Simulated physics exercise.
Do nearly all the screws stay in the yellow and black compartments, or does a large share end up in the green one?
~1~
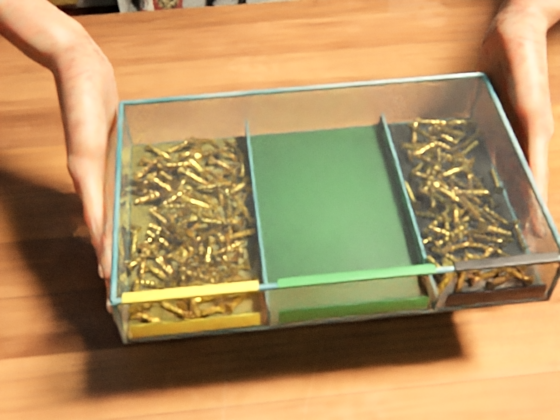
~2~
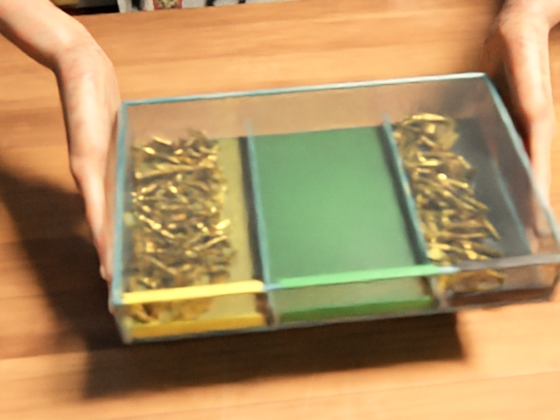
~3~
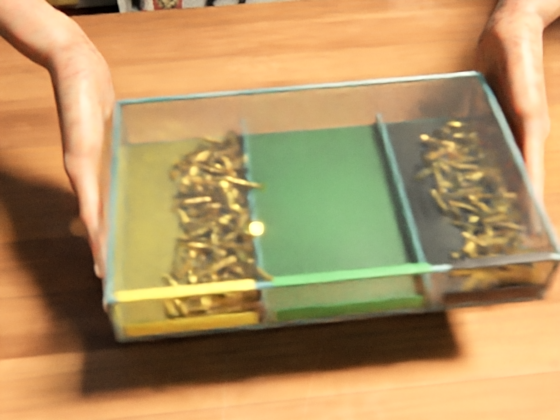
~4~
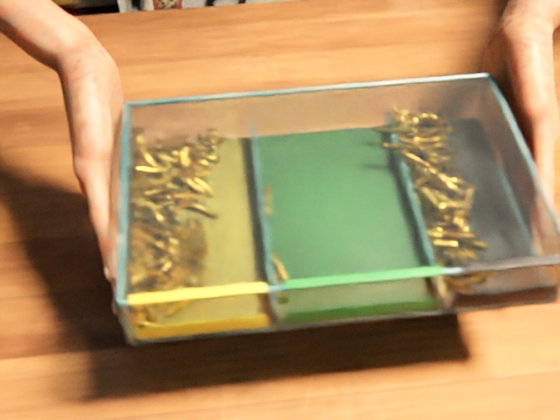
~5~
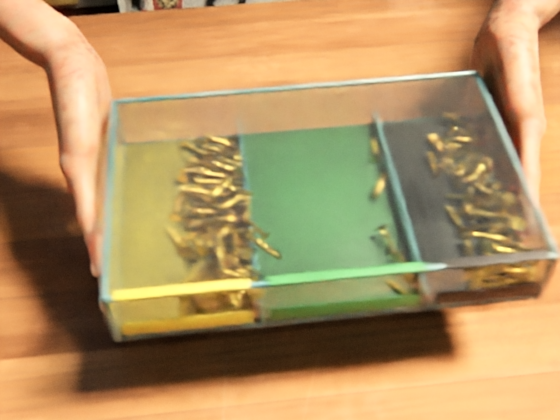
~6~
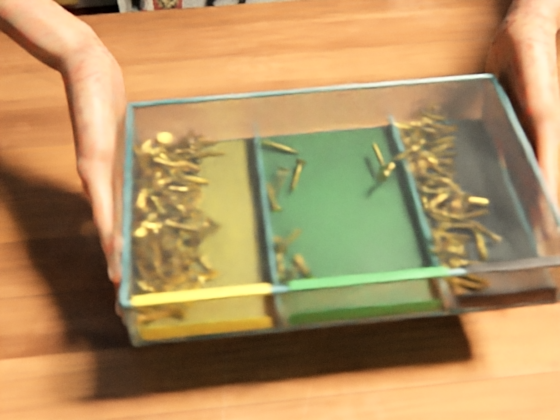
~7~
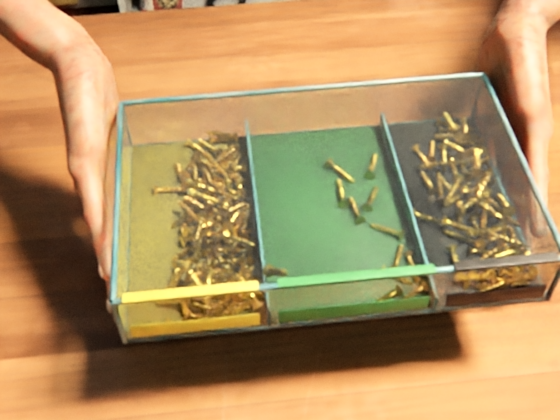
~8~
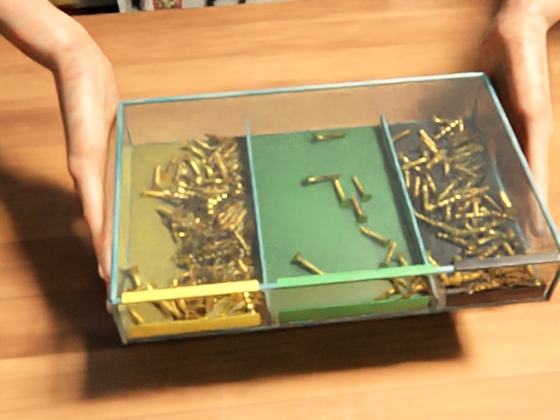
Nearly all the screws stay in the yellow and black compartments. Only a small share ends up scattered in the green one between them.
Hands shake a clear box side to side, spilling some brass screws into its green middle.
